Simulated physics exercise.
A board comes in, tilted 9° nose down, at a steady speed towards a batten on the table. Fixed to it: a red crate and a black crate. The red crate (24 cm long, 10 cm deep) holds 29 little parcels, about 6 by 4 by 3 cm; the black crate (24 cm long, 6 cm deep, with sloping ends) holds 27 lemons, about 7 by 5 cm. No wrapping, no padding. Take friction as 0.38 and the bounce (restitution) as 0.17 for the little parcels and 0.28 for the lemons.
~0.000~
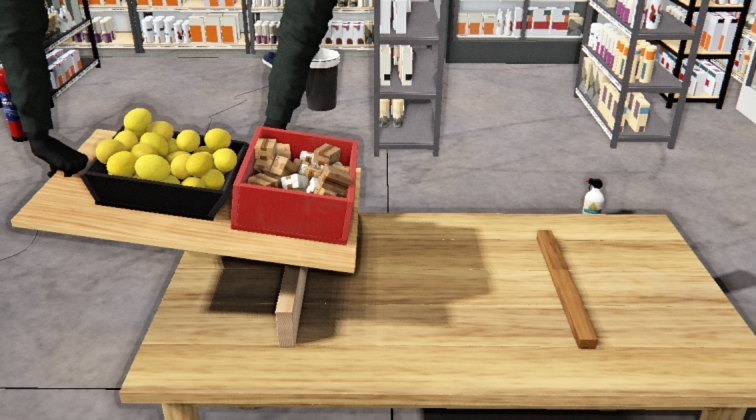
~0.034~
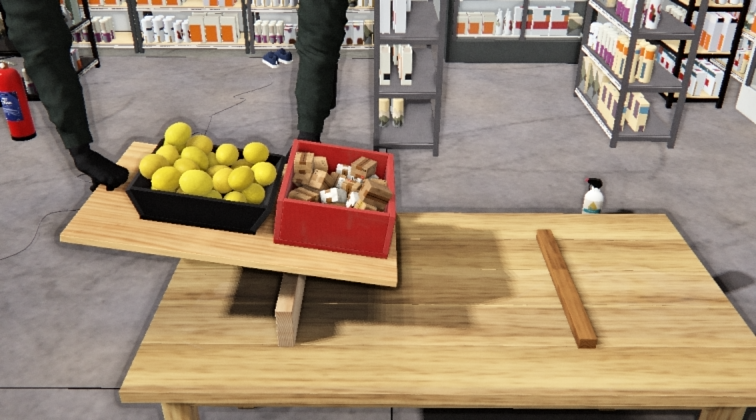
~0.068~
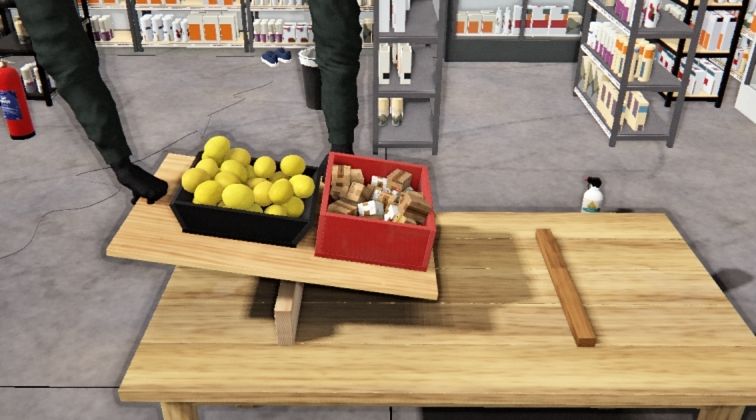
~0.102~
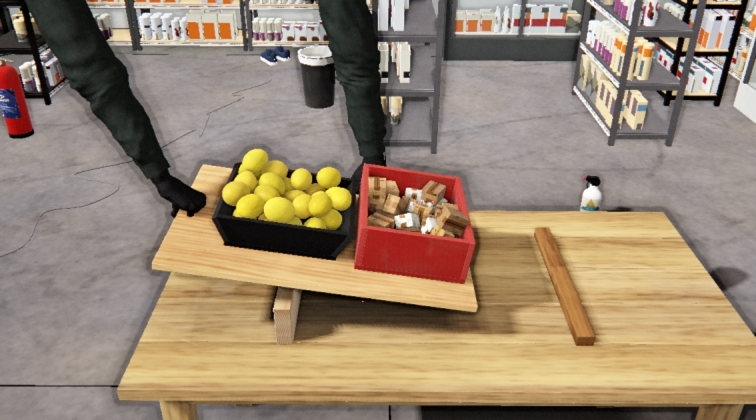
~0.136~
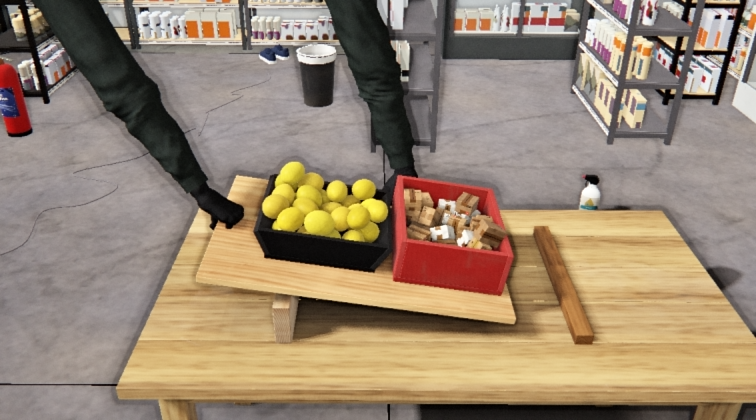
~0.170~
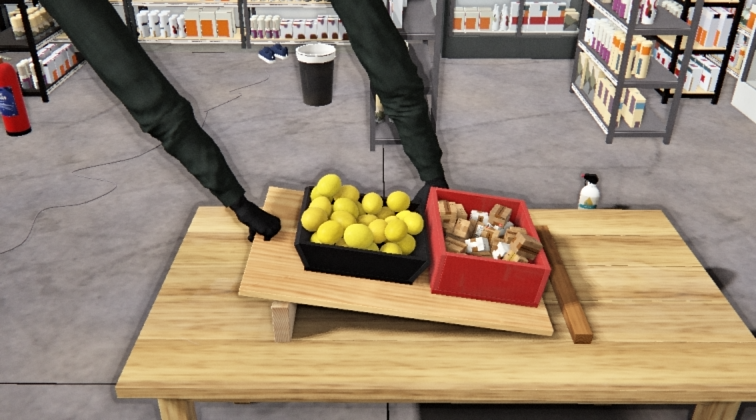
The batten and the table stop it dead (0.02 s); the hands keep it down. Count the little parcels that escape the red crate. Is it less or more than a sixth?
It sheds under a sixth of them.
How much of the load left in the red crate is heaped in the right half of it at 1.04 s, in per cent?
Some 70 per cent.
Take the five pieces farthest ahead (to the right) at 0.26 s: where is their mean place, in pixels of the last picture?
Around (544, 256).
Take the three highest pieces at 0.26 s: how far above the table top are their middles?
Some 24 cm up.
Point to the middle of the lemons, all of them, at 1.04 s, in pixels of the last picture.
At about (421, 245).
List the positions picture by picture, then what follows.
In the first frame (places track the rim corner closest to us here; the camera pans a little), red crate (240, 184); black crate (85, 172); 57 cm to go; all still inside.
The second frame shows red crate (284, 199); black crate (131, 188); 47 cm to go.
The third frame shows red crate (326, 213); black crate (175, 202); 36 cm to go.
The fourth frame shows red crate (367, 227); black crate (217, 215); 26 cm to go.
The fifth frame shows red crate (407, 240); black crate (259, 229); 16 cm to go.
The sixth frame shows red crate (447, 253); black crate (299, 242); 6 cm to go; all still inside.
After 0.18 s, touchdown against the batten.
After 0.26 s, the red crate has all 29 and the black crate has all 27.
After 0.38 s, the red crate has all 29 and the black crate is down by 5 of 27.
After 0.60 s, the red crate has all 29 and the black crate is down by 7 of 27.
When it is over (at 1.04 s), the red crate has all 29 and the black crate is down by 7 of 27. Asked share, 0 of 29, 0 per cent.
